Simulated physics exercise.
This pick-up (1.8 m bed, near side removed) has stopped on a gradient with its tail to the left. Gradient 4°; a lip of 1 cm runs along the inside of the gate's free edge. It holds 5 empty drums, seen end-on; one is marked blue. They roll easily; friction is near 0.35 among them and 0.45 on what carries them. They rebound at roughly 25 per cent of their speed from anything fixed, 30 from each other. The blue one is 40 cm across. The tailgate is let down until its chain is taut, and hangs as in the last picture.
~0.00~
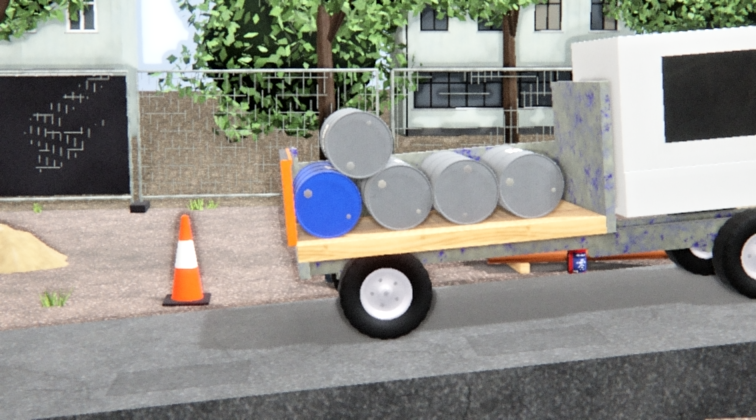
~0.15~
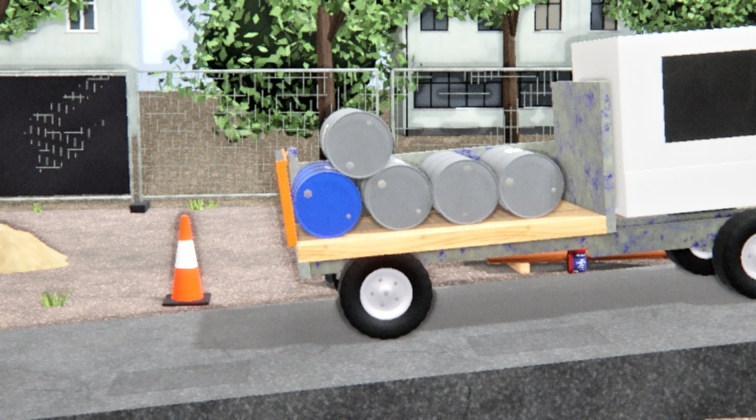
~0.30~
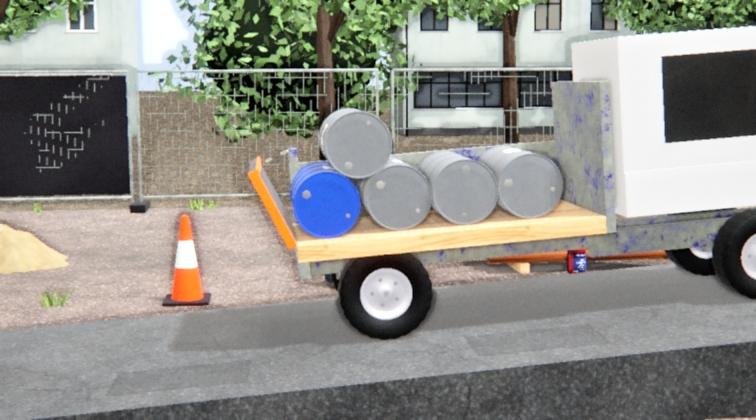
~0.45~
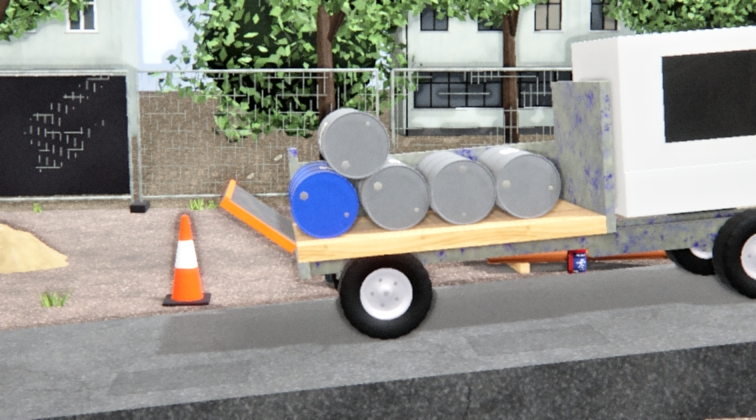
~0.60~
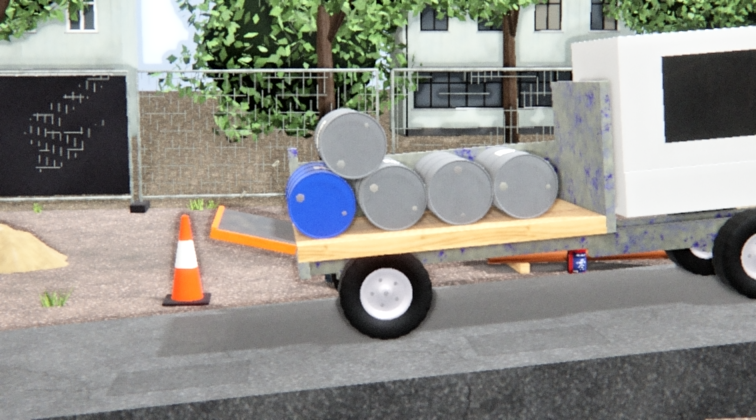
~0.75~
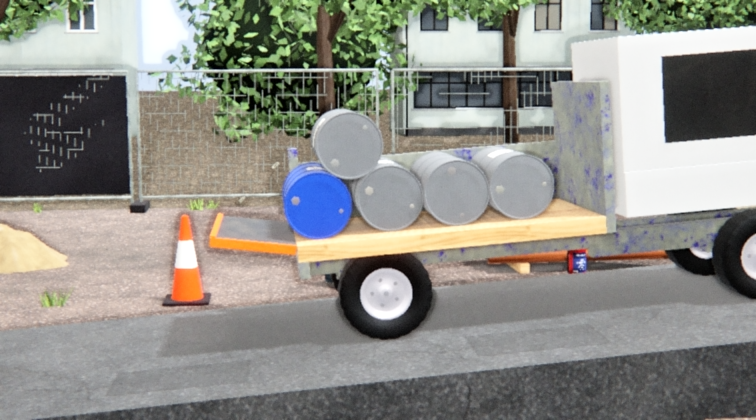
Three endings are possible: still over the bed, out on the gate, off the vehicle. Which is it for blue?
Blue ends out on the gate.
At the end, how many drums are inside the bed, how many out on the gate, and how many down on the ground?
In that order: 3, 2, 0.
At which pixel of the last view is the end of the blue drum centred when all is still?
Around (248, 203).
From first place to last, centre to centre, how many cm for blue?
About: Blue 50.
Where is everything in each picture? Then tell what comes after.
Blue (328, 205); gate 86° above level, tip at (285, 164); 4 of the 5 make up the bottom layer on the bed, in the first picture.
Blue (328, 205); gate 83° above level, tip at (281, 164), in the second picture.
Blue (327, 205); gate 63° above level, tip at (254, 175), in the third picture.
Blue (325, 205); gate 35° above level, tip at (225, 203), in the fourth picture.
Blue (322, 205); gate 13° above level, tip at (214, 234), in the fifth picture.
Blue (318, 206); gate 7° above level, tip at (213, 242), in the sixth picture.
Then, 1.0 s in, blue is on the bed, 10 cm short of the hinge, rolling left; 0 of 5 are out.
Then, 1.1 s in, blue is on the bed, 5 cm short of the hinge, rolling left; 0 of 5 are out.
Then, 1.3 s in, blue is on the bed, 5 cm short of the hinge, rolling left; 0 of 5 are out.
Then, 1.5 s in, blue is on the gate, 5 cm past the hinge, rolling left; 0 of 5 are out.
In the end (3.2 s), blue is on the gate, 25 cm past the hinge; 0 of 5 are out.
